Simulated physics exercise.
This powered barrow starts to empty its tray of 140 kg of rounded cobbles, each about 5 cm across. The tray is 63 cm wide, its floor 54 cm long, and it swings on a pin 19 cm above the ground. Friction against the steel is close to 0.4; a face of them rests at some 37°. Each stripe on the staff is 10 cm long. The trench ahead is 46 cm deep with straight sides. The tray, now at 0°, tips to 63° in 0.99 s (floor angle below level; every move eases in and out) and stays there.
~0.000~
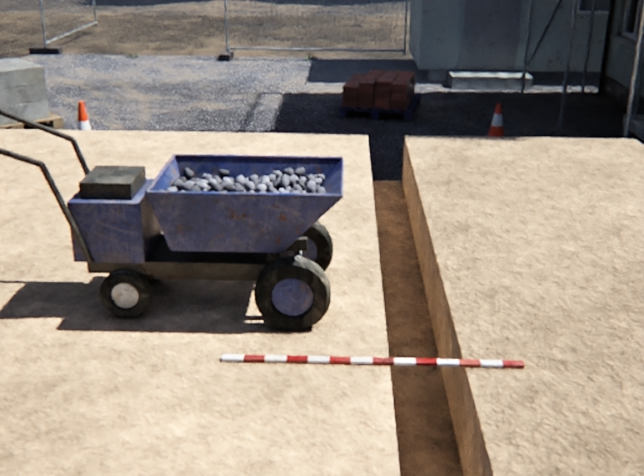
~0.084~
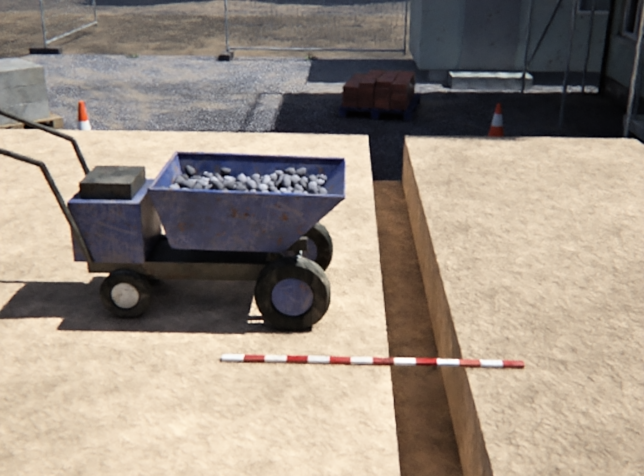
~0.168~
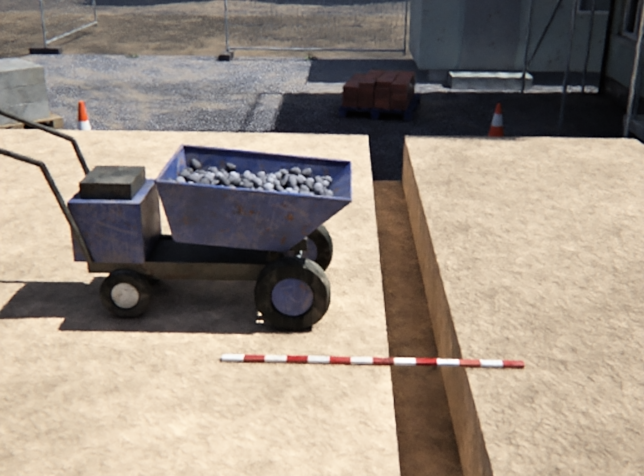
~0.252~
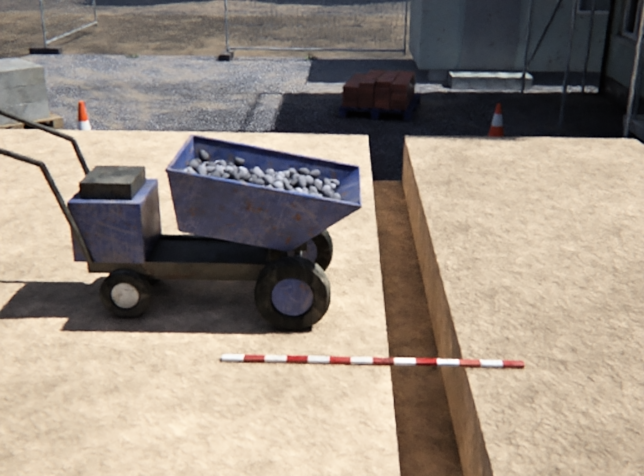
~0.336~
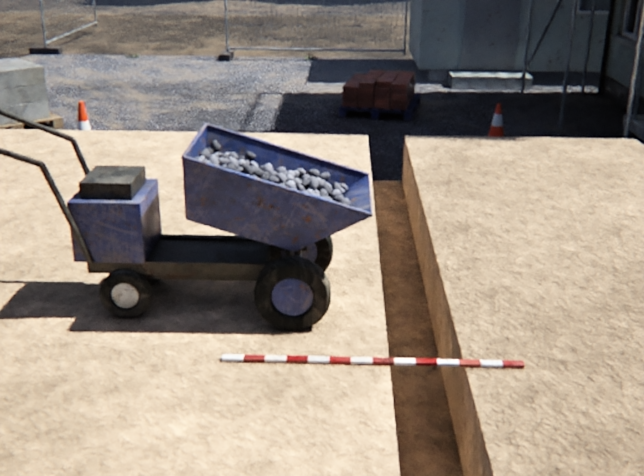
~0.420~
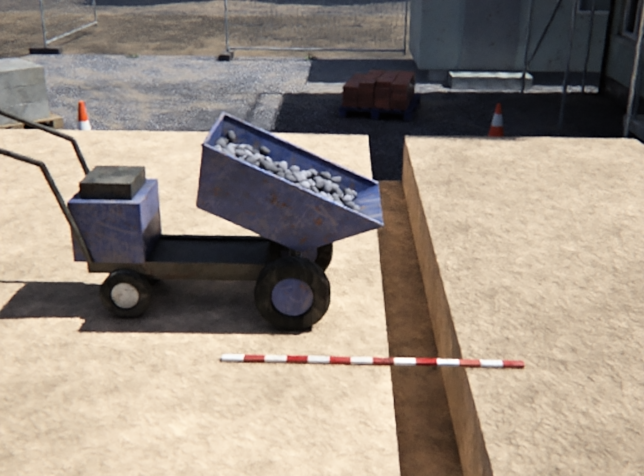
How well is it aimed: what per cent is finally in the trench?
About 72 per cent.
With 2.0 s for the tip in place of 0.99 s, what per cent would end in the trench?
In that case some 80 per cent.
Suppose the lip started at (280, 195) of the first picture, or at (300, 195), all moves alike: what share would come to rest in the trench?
Near 85 per cent from the first place, 100 from the second.
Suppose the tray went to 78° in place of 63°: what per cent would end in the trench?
In that case some 80 per cent.
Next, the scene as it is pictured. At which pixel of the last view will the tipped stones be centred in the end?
Around (430, 361).
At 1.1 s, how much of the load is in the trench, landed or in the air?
Some 15 per cent.
After 0.7 s the floor is at 53°; 100 % in the tray; the foremost stones are at (391, 240).
After 1.1 s the floor is at 63°; 81 % in the tray, 16 % in the trench, 3 % past the trench; the foremost stones are at (464, 293).
After 1.4 s the floor is at 63°; 42 % in the tray, 33 % in the trench, 25 % past the trench; the foremost stones are at (558, 302).
After 3.4 s the floor is at 63°; 0 % in the tray, 72 % in the trench, 28 % past the trench; the foremost stones are past the picture's edge.
